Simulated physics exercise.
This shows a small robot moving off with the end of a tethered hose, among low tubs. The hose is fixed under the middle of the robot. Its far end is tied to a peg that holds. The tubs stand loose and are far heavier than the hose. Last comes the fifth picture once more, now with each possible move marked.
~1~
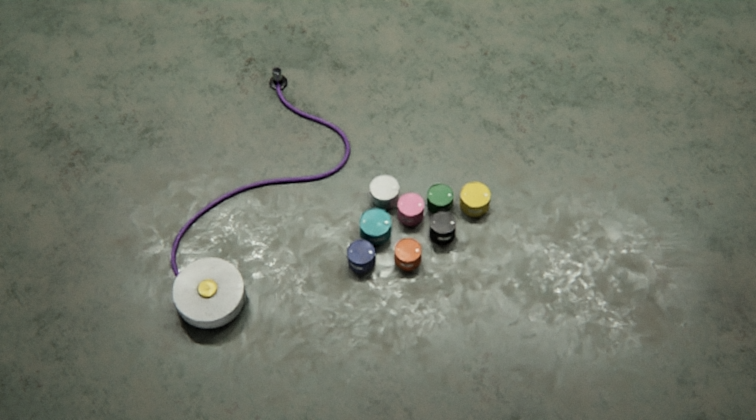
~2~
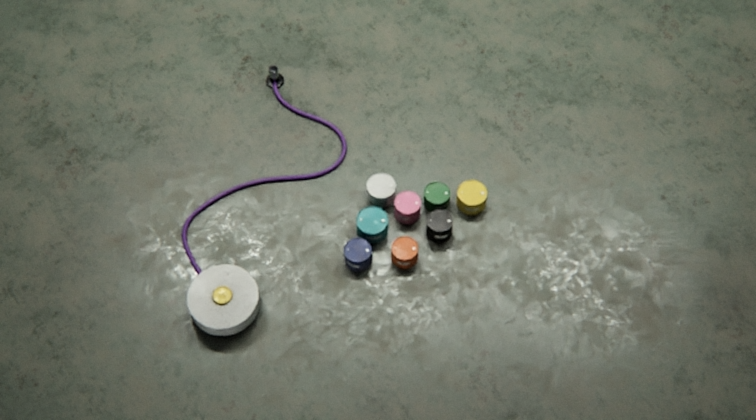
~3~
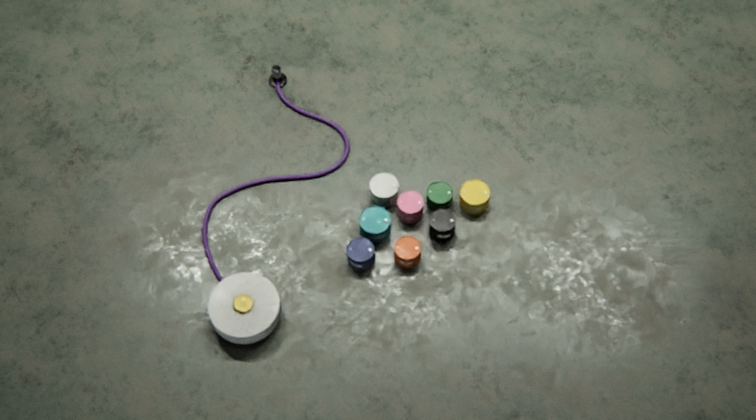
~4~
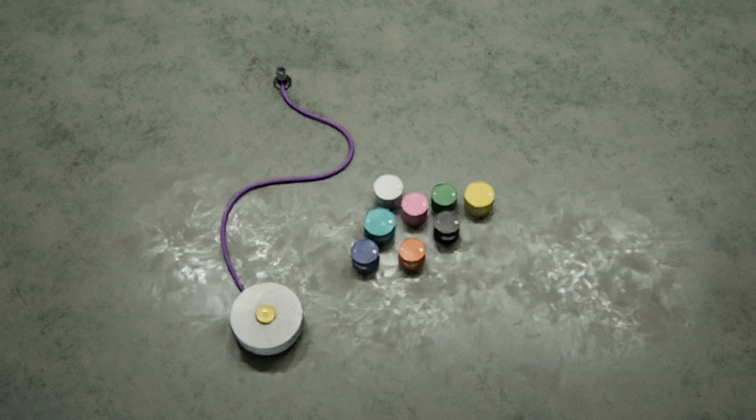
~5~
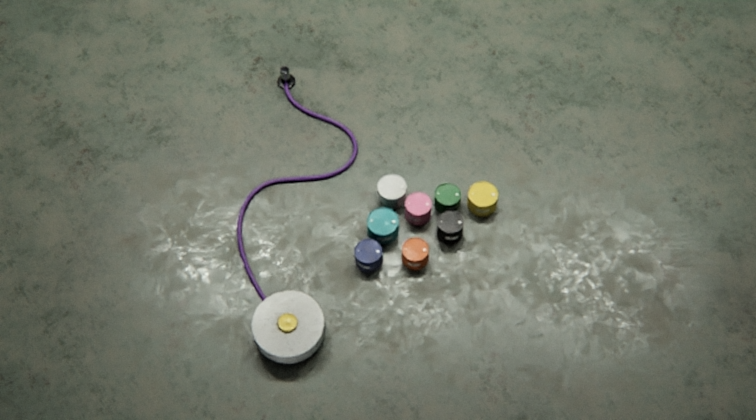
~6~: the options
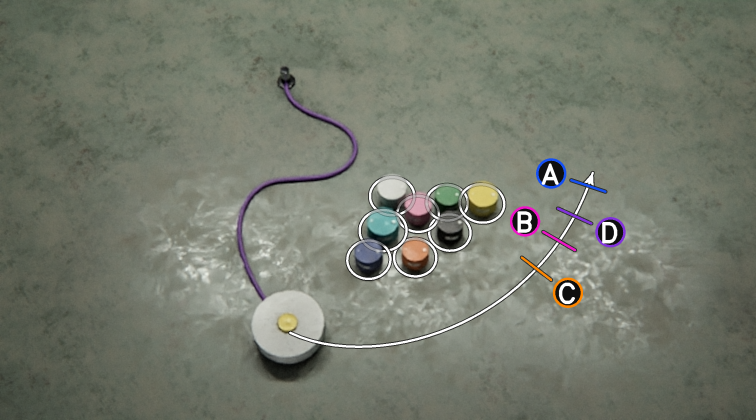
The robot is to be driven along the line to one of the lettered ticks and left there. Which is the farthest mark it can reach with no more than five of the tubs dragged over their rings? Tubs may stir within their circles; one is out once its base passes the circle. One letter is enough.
It can go as far as D.
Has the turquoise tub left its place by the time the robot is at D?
Yes.
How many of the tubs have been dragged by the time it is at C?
The count is none.
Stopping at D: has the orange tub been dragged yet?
Yes.
On the marked copy, A at (588, 186); B at (559, 241); C at (536, 269); D at (575, 216); the route from (290, 333) via (491, 307) to (593, 173).
With D. Early on, robot (412, 336).
Further on, robot (519, 282).
At the end, robot (576, 210); black tub (459, 222); orange tub (436, 234); turquoise tub (385, 216); blue tub (409, 232); four over the rings.
As for the rest, A has six over the rings; B is within the limit but short; C is within the limit but short.
